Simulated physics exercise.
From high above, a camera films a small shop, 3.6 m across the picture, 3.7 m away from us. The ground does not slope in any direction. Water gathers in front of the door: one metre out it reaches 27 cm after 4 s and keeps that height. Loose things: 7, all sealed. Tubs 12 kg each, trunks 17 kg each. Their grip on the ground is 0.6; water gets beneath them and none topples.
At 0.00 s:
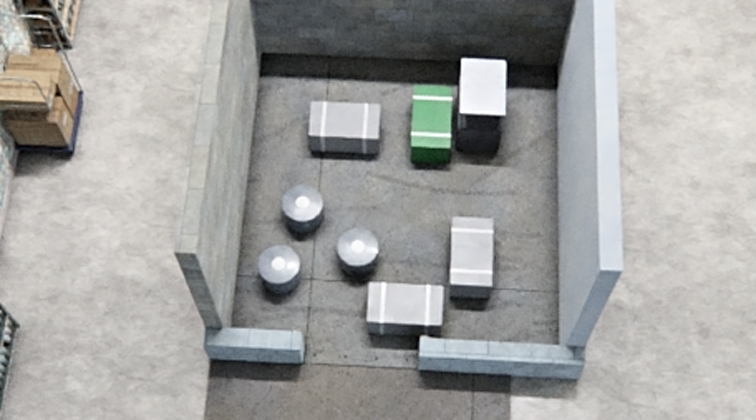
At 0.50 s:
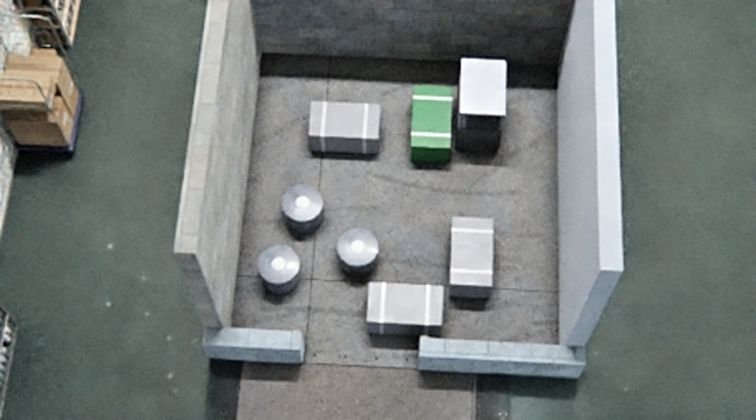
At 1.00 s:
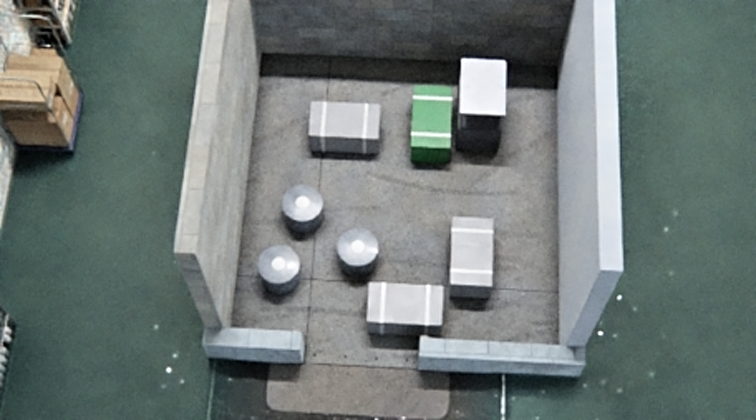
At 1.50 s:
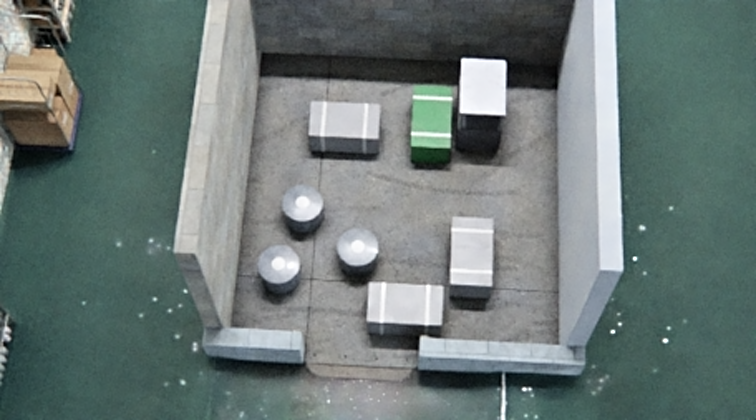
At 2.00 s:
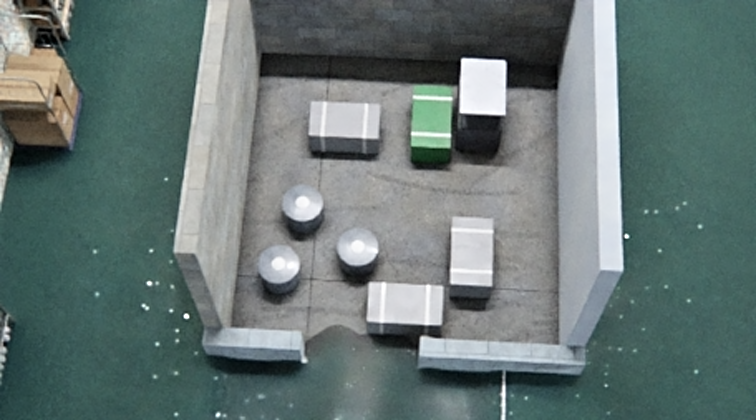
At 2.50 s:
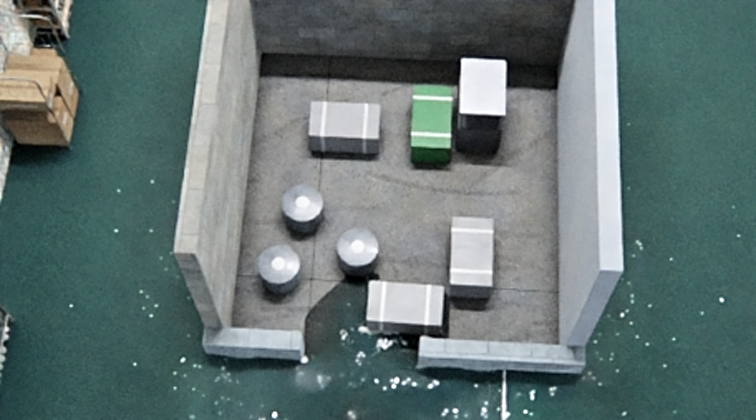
Dark green water spreads over the pale floor around a small walled shop, covers the strip before the doorway, then creeps through the opening around the nearest gray trunk, while the green trunk, other trunks and tubs stay still.
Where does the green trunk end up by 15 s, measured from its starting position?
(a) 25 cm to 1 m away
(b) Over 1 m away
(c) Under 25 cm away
Option a: 25 cm to 1 m away.
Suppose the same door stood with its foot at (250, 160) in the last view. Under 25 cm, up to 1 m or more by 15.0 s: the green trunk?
Green trunk: Long trip.
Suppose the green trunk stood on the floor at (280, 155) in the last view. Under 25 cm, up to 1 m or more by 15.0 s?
So it journeys a long way.
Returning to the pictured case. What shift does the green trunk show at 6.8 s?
I'd guess some 60 cm by then.
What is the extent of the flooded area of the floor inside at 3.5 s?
Roughly 3.0 m2 of it is wet.
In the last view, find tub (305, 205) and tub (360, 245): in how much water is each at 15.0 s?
About 25 and 24 cm.
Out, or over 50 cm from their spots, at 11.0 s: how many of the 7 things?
By then the count is 4.
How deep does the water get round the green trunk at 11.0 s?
Roughly 19 cm at that moment.
After 3.5 s the green trunk is near (432, 116), 0.0 m from its start, aground; 0 afloat.
After 6.8 s the green trunk is near (441, 72), 0.6 m from its start, afloat; 5 afloat.
After 11.0 s the green trunk is near (441, 69), 0.6 m from its start, afloat; 7 afloat.
After 15.0 s the green trunk is near (441, 67), 0.6 m from its start, afloat; 7 afloat.
